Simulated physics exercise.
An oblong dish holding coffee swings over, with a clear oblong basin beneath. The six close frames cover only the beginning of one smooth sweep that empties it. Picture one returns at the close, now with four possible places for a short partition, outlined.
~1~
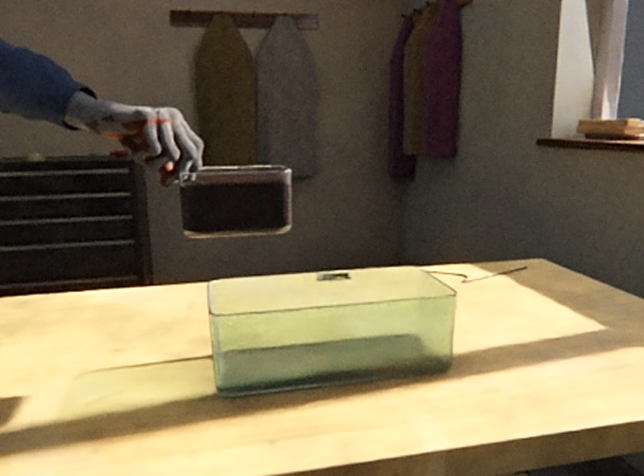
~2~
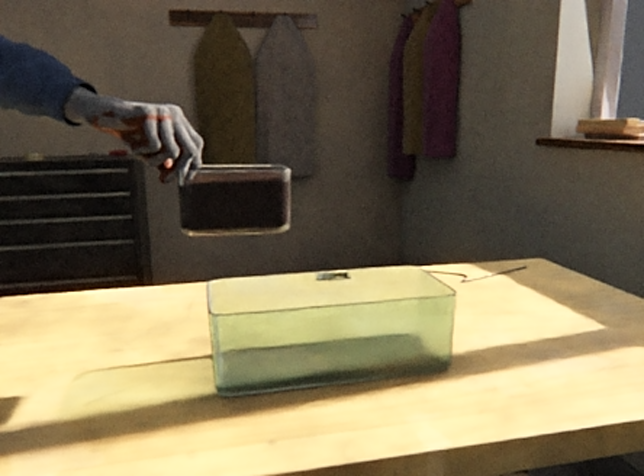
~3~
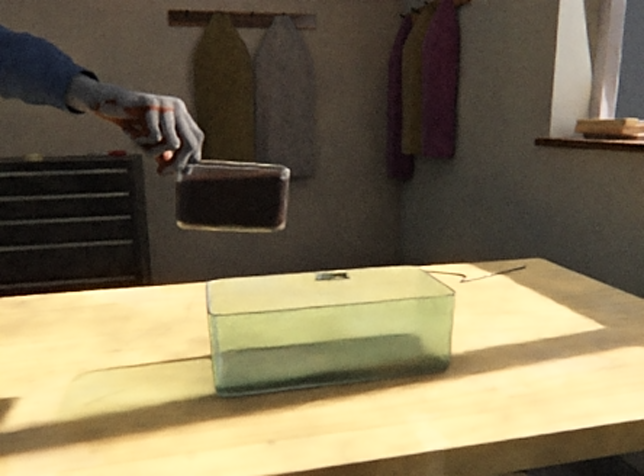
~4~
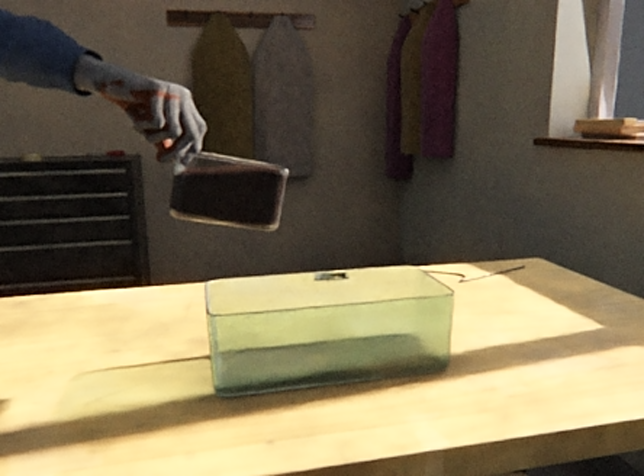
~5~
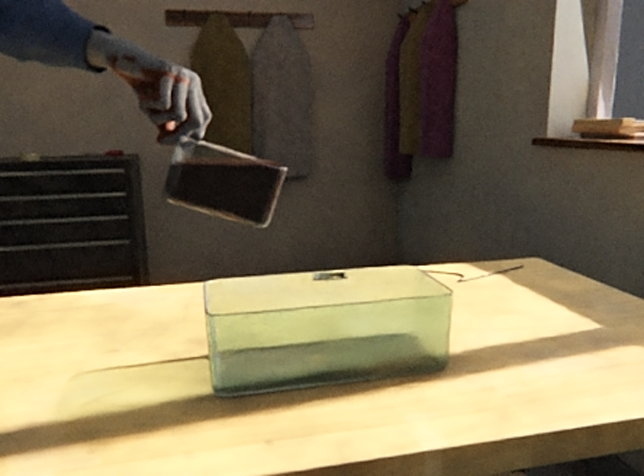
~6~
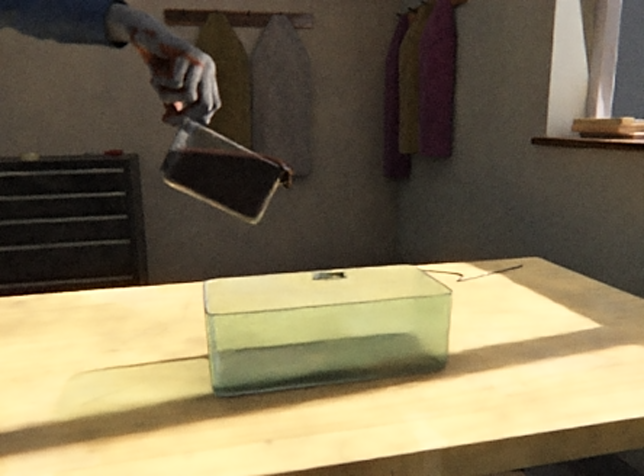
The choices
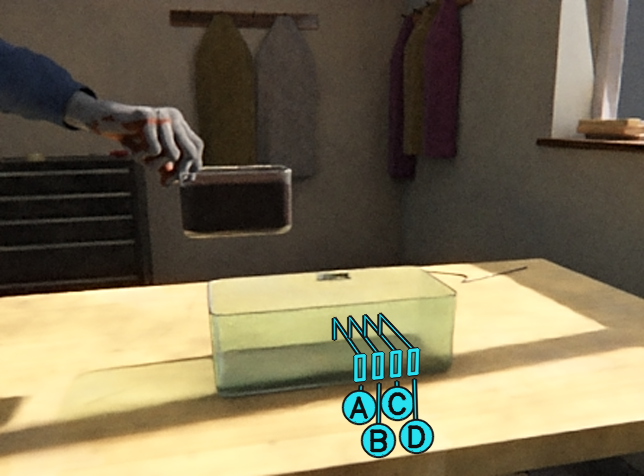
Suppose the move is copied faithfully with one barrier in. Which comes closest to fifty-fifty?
C beats the others.
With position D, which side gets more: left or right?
The left one.
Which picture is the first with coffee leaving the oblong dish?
Picture 5.
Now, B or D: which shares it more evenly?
It is B.
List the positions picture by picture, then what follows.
The first frame shows upright, lip at (285, 168); basin from (216, 395) to (450, 368); nothing has left yet.
The second frame shows upright, lip at (284, 167); nothing has left yet.
The third frame shows tipped about 5°, lip at (283, 168); nothing has left yet.
The fourth frame shows tipped about 11°, lip at (282, 168); nothing has left yet.
The fifth frame shows tipped about 19°, lip at (281, 167); coffee is over the lip, down to (281, 167).
The sixth frame shows tipped about 29°, lip at (280, 167); coffee is over the lip, down to (284, 185).
In cyan, A at (361, 386); B at (379, 383); C at (396, 381); D at (414, 379).
Choosing A, about 20 % ends left of the wall and 78 % right of it.
Choosing B, about 36 % ends left of the wall and 62 % right of it; 3 % is lost outside.
Choosing C, about 52 % ends left of the wall and 45 % right of it; 3 % is lost outside.
Choosing D, about 78 % ends left of the wall and 19 % right of it; 3 % is lost outside.
